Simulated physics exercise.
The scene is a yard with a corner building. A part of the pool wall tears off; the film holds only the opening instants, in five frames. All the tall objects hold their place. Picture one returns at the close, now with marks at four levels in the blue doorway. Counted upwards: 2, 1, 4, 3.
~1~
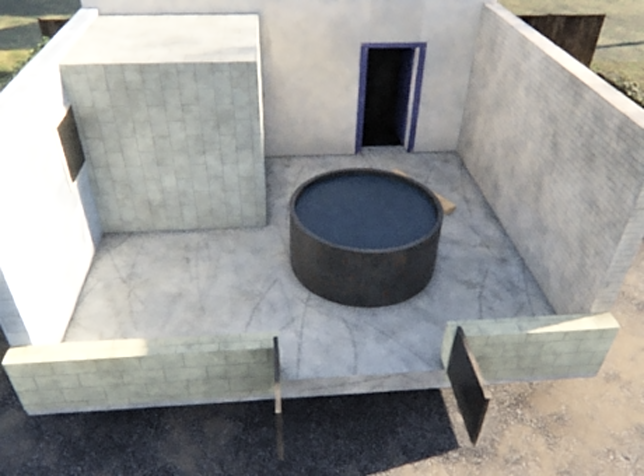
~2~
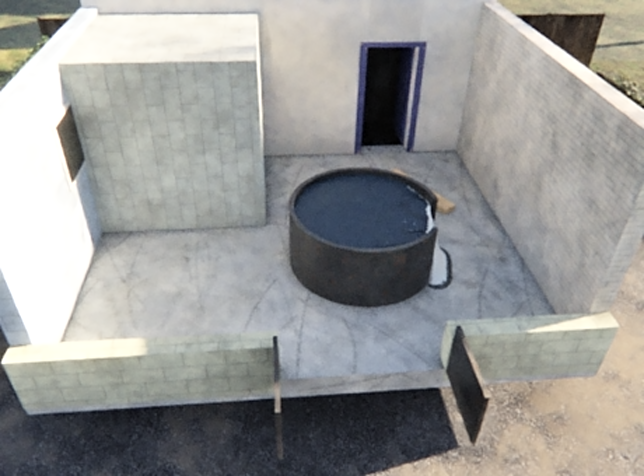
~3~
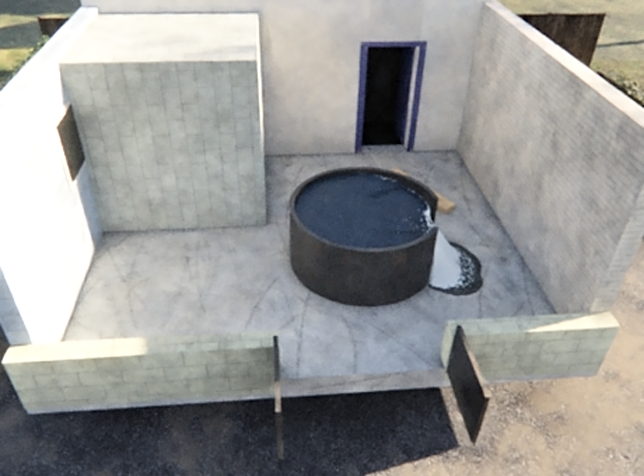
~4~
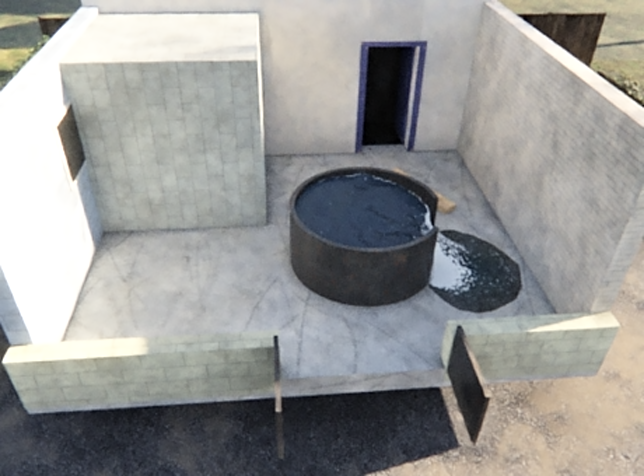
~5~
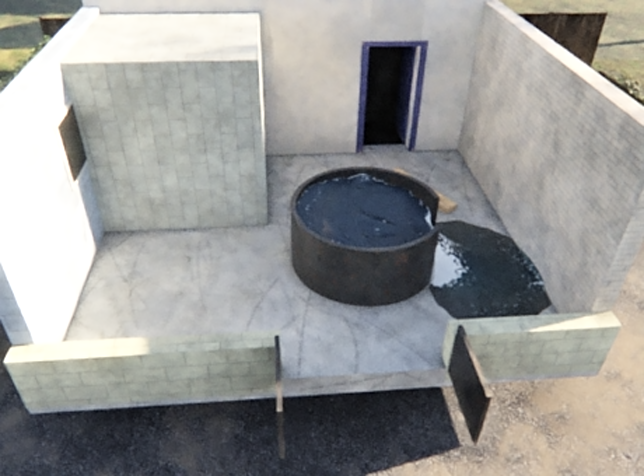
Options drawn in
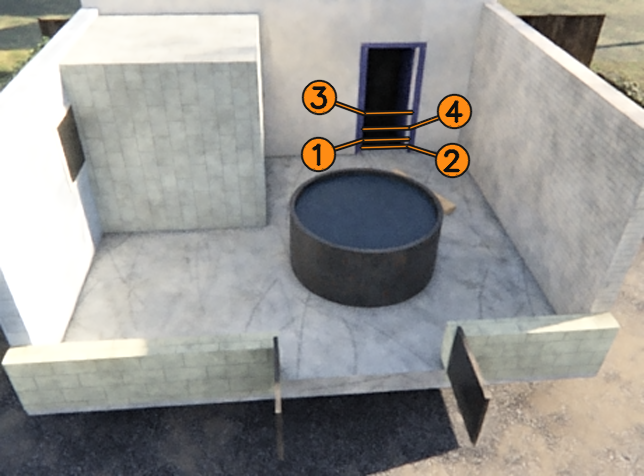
A walled yard with a corner building held a round pool of still water, then water poured out through the pool's right side and spread in a dark, widening puddle toward the right wall.
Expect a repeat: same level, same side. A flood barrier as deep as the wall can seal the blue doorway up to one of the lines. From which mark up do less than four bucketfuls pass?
Use line 2.
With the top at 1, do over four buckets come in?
No, that is safe.
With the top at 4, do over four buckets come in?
No.
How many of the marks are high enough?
All four.
On the marked copy, 1 at (385, 139); 2 at (384, 146); 3 at (388, 112); 4 at (386, 128); from the bottom up 2, 1, 4, 3.
With 1, nothing gets over.
With 2, a splash gets over, under a bucket.
With 3, nothing gets over.
With 4, nothing gets over.
